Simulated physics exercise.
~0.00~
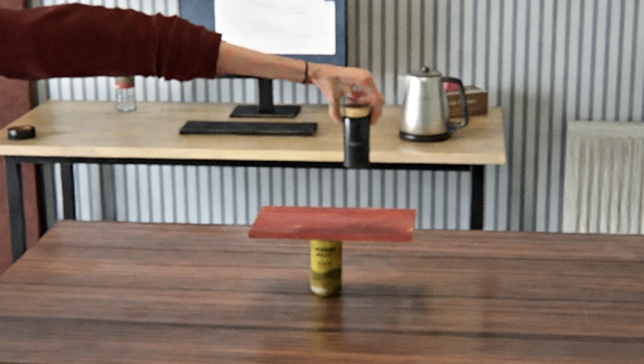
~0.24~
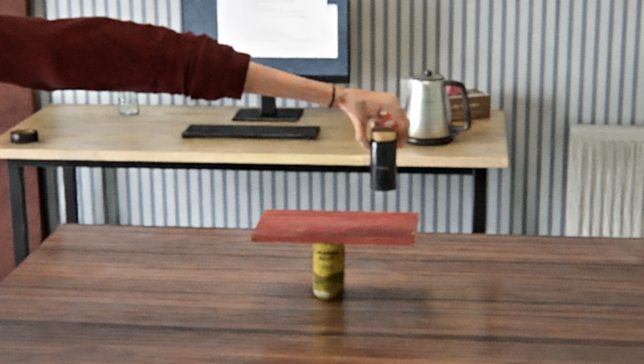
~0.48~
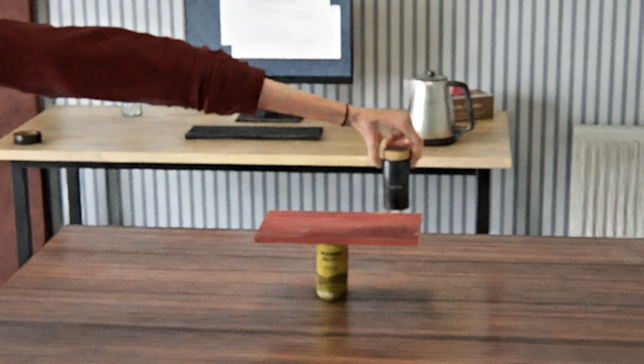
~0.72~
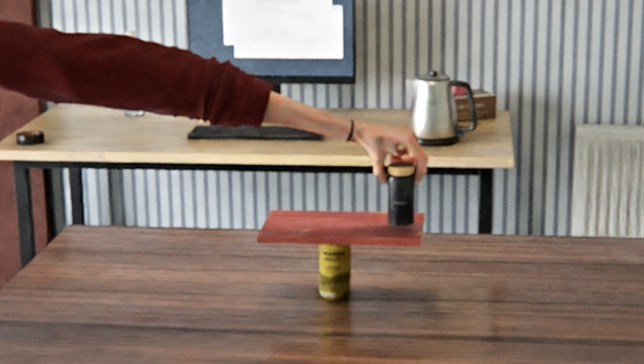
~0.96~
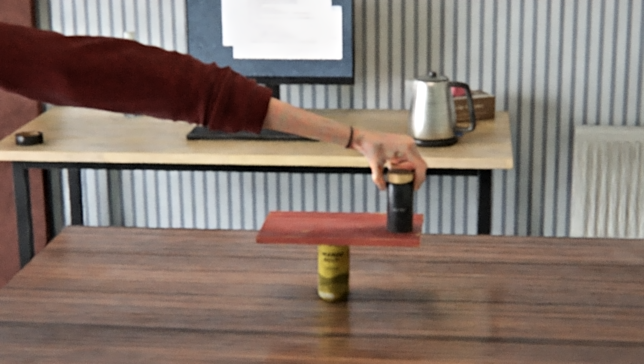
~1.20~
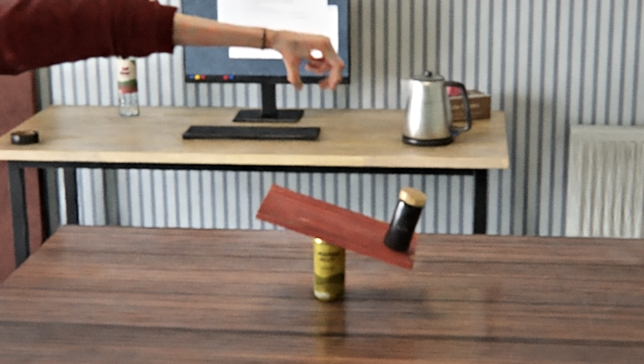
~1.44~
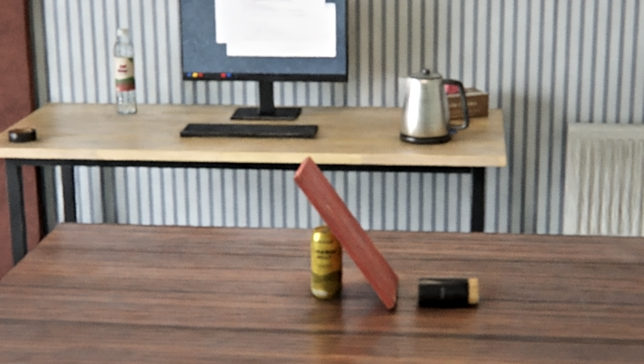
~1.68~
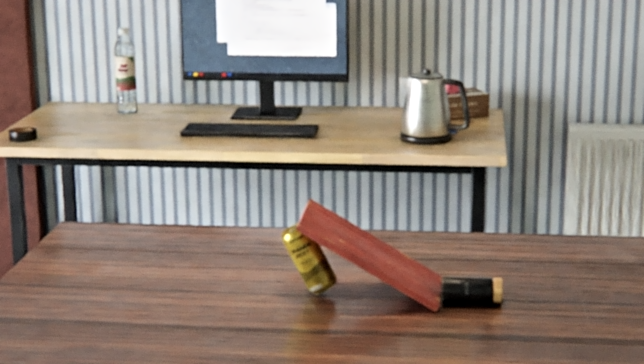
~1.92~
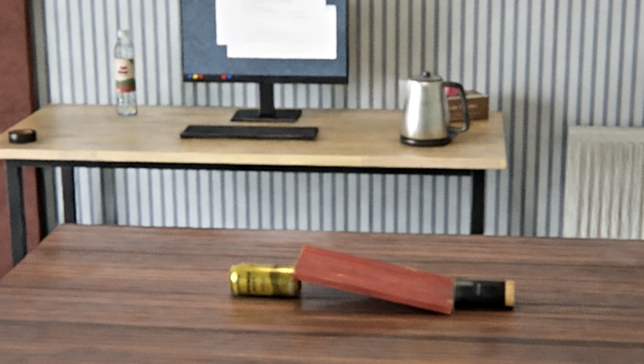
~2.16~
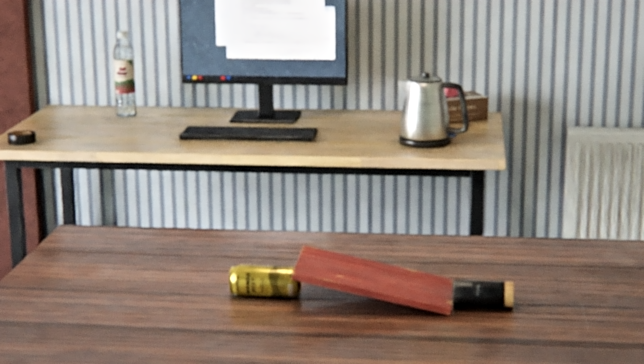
Hand lowering a black shaker onto the right end of a red board balanced on a yellow can, then all three toppling.
